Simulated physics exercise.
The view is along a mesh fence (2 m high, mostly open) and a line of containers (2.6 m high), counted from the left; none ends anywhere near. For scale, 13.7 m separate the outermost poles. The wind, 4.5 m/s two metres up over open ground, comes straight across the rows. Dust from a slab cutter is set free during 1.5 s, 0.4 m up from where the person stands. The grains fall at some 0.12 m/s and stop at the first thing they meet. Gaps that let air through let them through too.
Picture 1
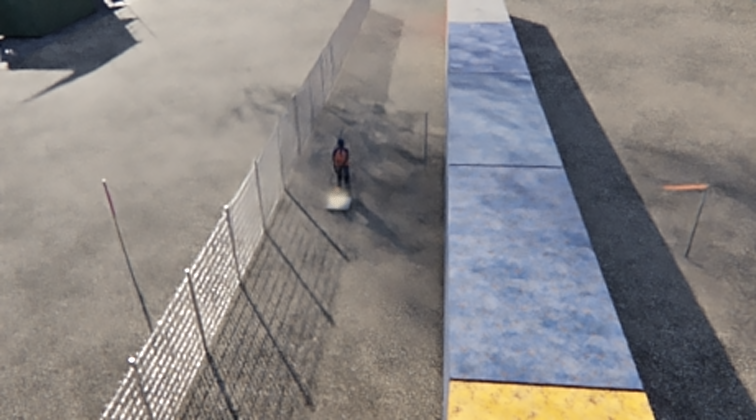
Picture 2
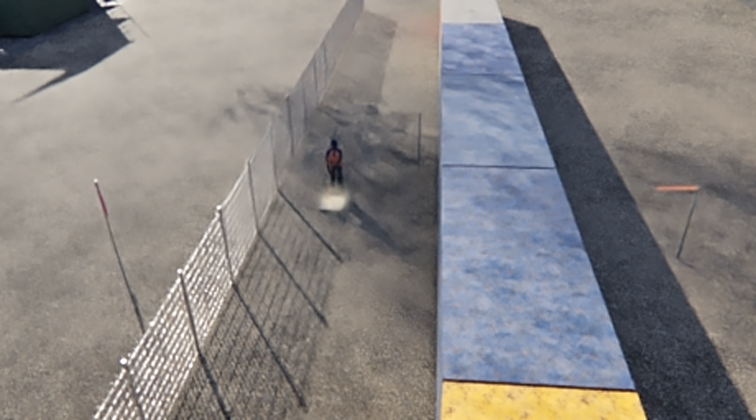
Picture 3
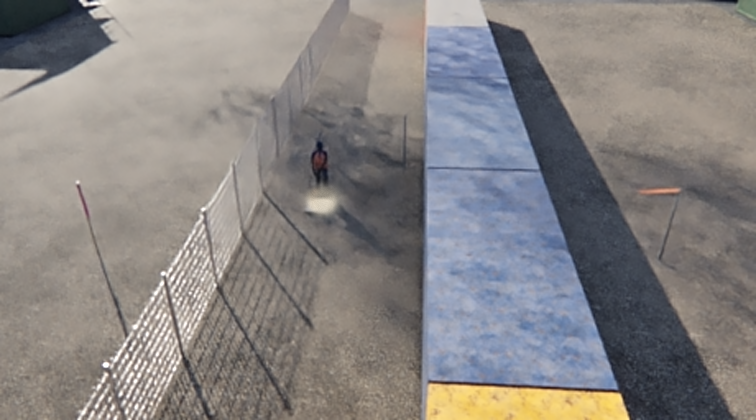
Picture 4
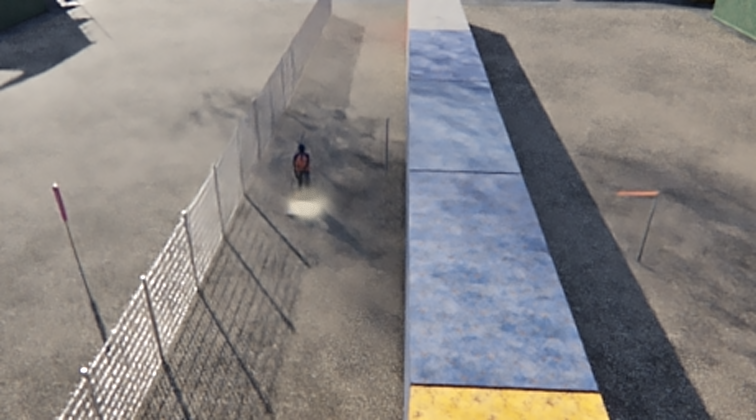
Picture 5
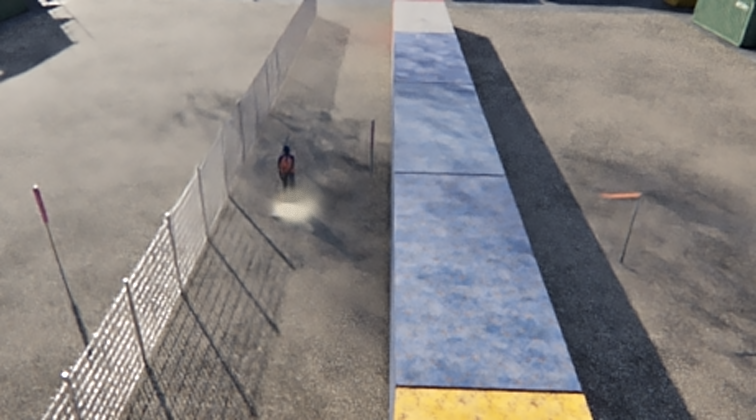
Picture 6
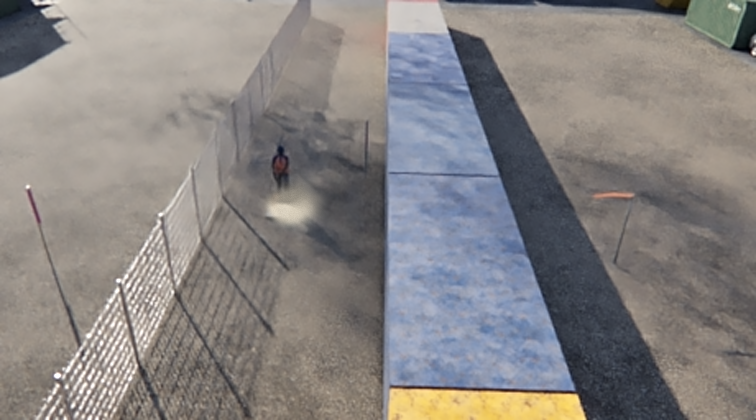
Pale dust puffs low in front of a worker in orange, who stays nearly still between a mesh fence and a row of blue and yellow containers. The puff widens slightly as the view drifts right, the right ribbon stretching left while the left one hangs, and a green box shows more at upper right.
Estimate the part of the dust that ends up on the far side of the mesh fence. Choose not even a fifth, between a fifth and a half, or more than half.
It is between a fifth and a half that ends up on the far side.
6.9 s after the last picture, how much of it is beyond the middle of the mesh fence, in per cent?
Near 15 %.
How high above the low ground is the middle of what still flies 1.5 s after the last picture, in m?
About 0.6 m.
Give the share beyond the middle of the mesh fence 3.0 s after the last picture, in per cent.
About 1 %.
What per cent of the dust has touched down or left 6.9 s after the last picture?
About 45 %.
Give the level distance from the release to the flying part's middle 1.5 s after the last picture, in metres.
About 1.0 m.
Then, 1.5 s after the last picture, 0 % is beyond the mesh fence; 14 % has touched down or left; the middle of what still flies is 0.5 m above the low ground, near (308, 203).
Then, 3.0 s after the last picture, 1 % is beyond the mesh fence; 29 % has touched down or left; the middle of what still flies is 0.9 m above the low ground, near (327, 189).
Then, 6.9 s after the last picture, 14 % is beyond the mesh fence; 47 % has touched down or left; the middle of what still flies is 2.2 m above the low ground, near (333, 145).
Then, 19.0 s after the last picture, 33 % is beyond the mesh fence; 79 % has touched down or left.
Then, 44.0 s after the last picture, 35 % is beyond the mesh fence; 99 % has touched down or left.
